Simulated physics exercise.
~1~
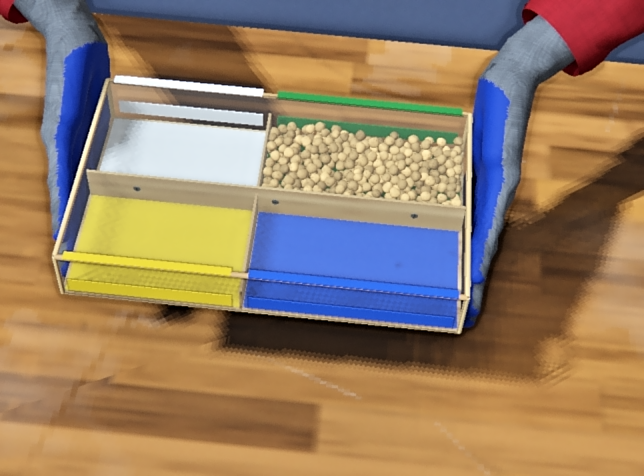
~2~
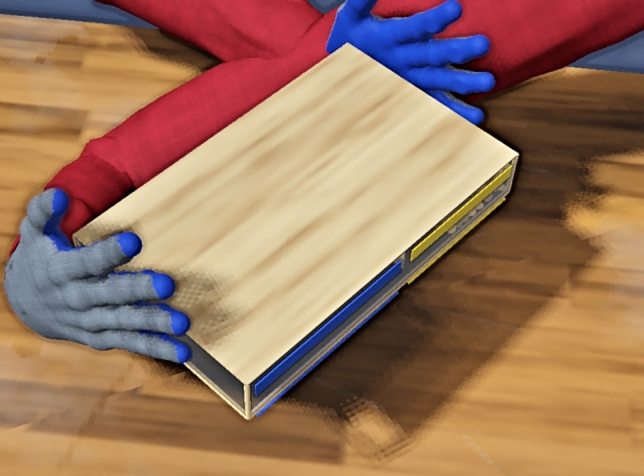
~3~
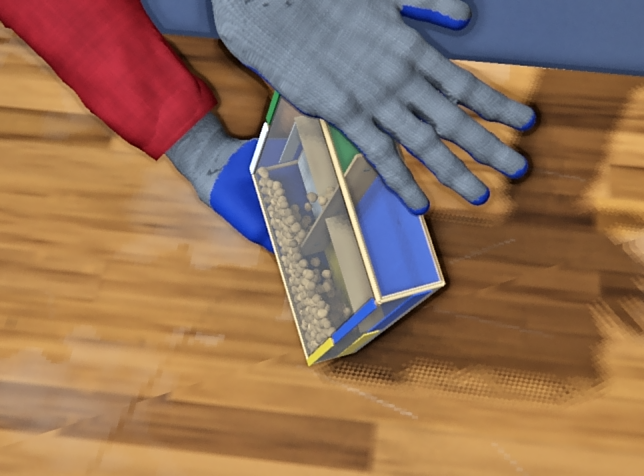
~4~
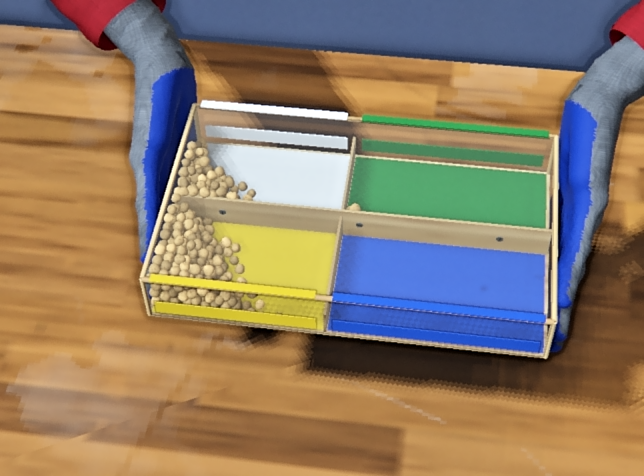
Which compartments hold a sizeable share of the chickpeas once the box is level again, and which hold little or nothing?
The yellow and white compartments each hold a sizeable share, with yellow holding the most. The green compartment keeps hardly any and the blue one is empty.
